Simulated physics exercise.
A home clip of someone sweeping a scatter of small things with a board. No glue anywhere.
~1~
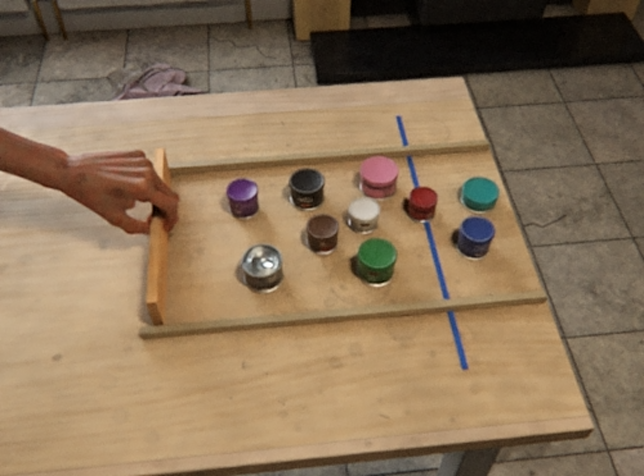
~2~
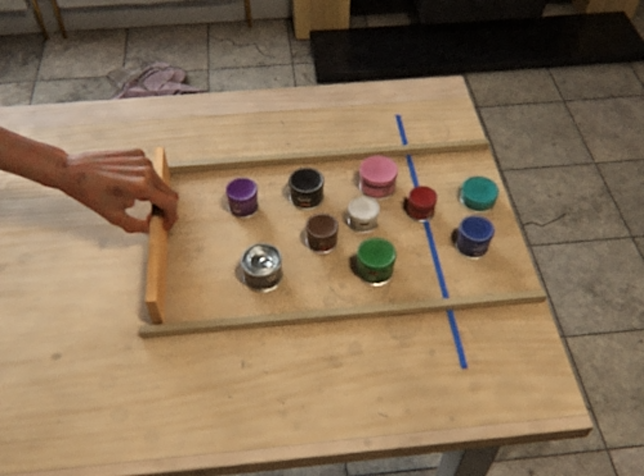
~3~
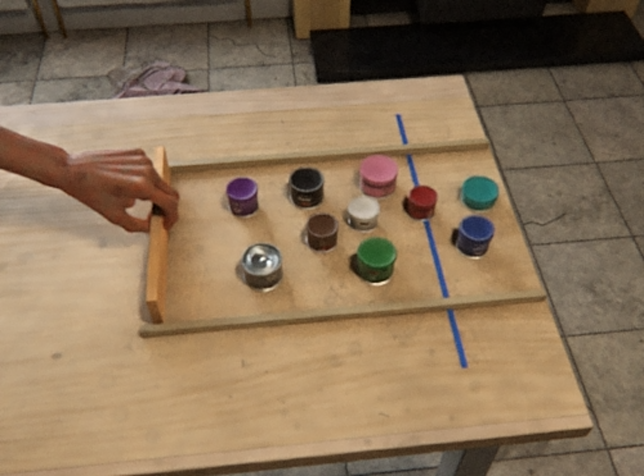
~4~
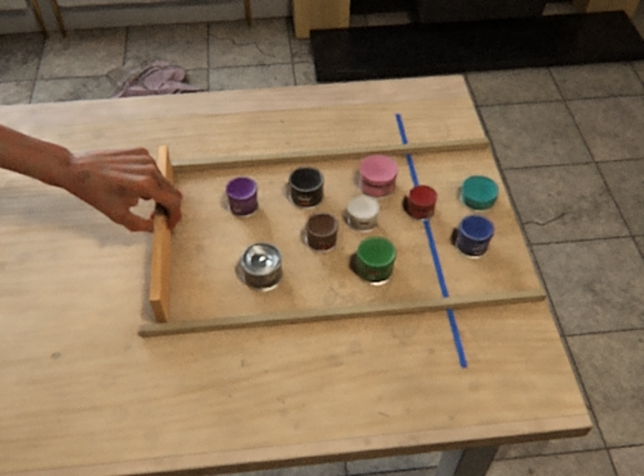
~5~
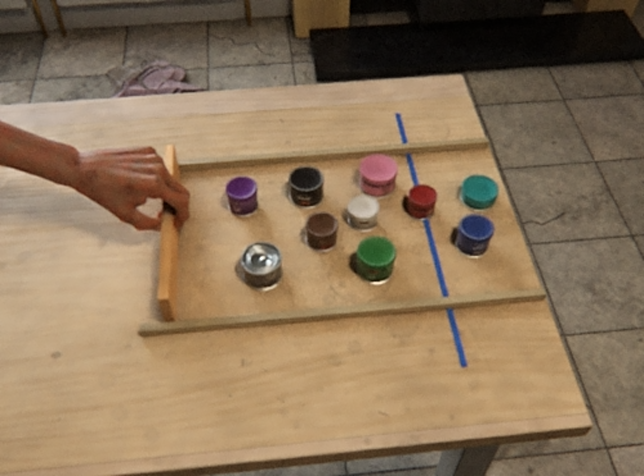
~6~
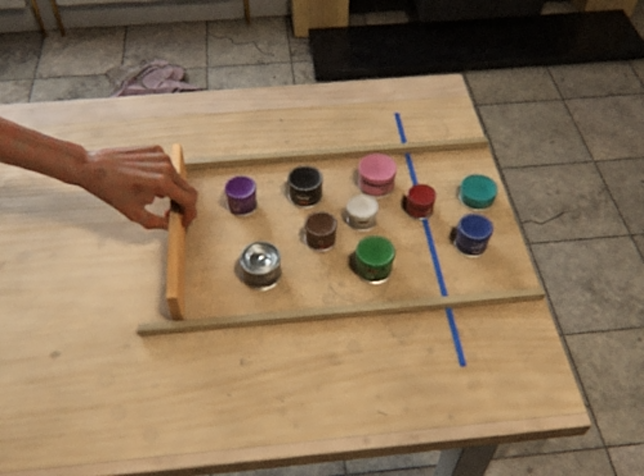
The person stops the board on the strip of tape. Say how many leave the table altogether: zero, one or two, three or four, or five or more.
In the end the number that fall off is zero.
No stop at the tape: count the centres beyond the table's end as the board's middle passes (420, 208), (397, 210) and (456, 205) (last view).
The counts: 0, 0 and 1.
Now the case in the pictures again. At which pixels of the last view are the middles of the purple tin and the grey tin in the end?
The purple tin stops around (433, 180); the grey tin around (457, 254).
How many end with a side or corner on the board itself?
4 of them.
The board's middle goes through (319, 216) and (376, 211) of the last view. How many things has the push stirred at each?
By then 6, and 8.
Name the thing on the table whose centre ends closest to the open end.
Foremost is the turquoise tin.
Soon after, none off yet; turquoise tin at rest near (478, 193); blue tin at rest near (473, 236); red pot at rest near (421, 202).
At rest, the number that fall off is zero.
